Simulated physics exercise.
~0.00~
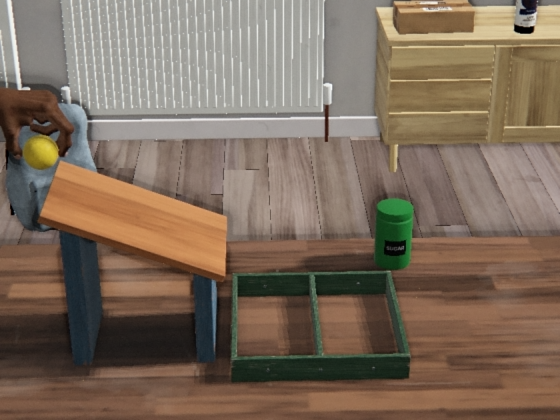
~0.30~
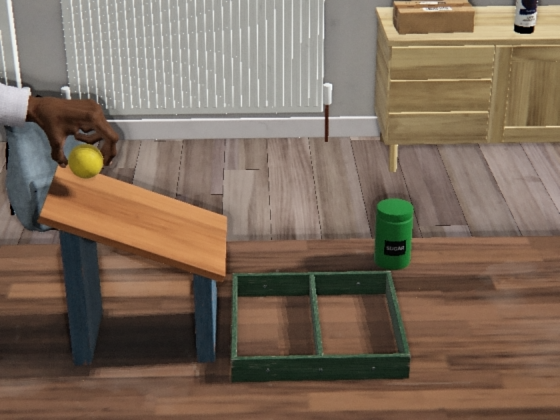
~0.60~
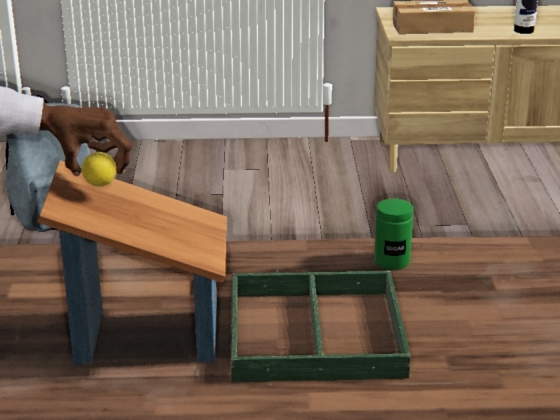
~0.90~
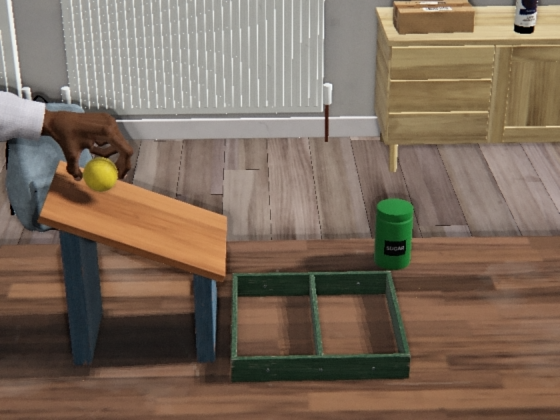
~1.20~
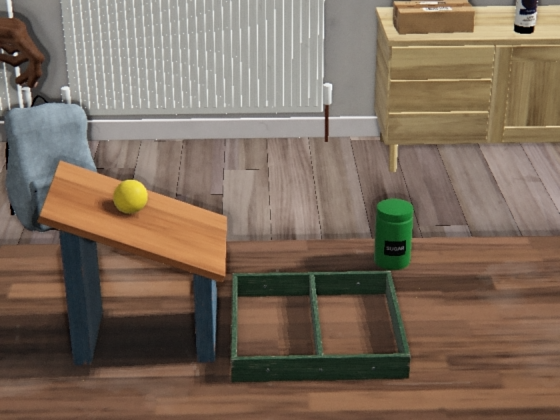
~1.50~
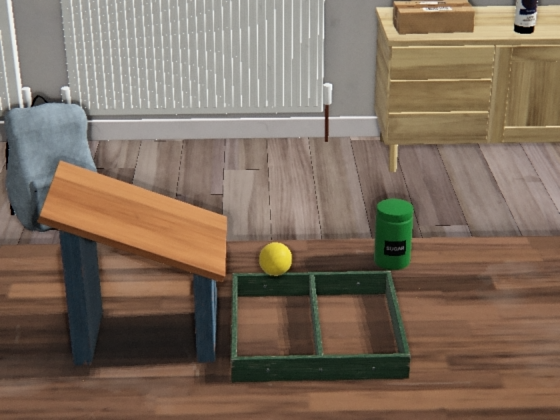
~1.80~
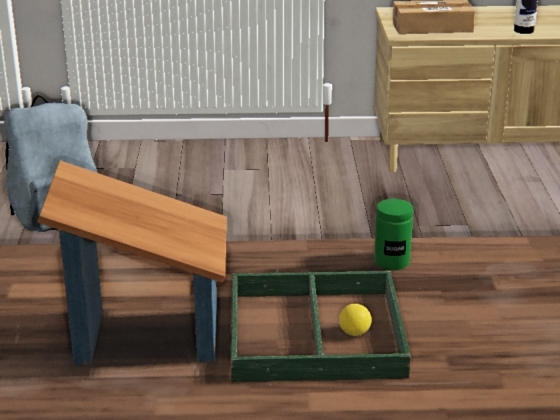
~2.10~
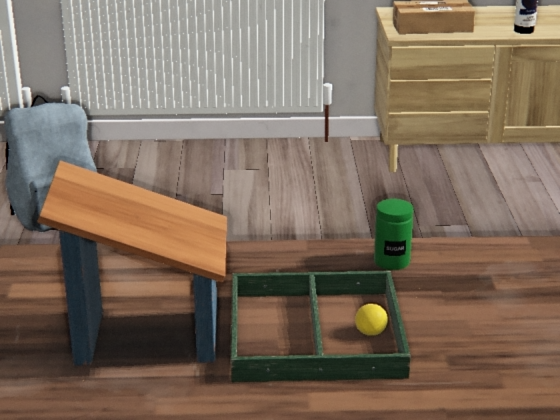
At the start, a hand holds a yellow lemon near the raised left end of a slanted wooden board, with a green two-bay tray to its right and a green jar standing behind the tray. The hand carries the lemon to the right, over the upper part of the board, and pauses there. It then lets go and draws back to the left as the lemon moves down the slope. The lemon leaves the board's lower end and passes into the tray's farther bay, on the right. It shifts slightly right and ends there, while the jar stays in place.
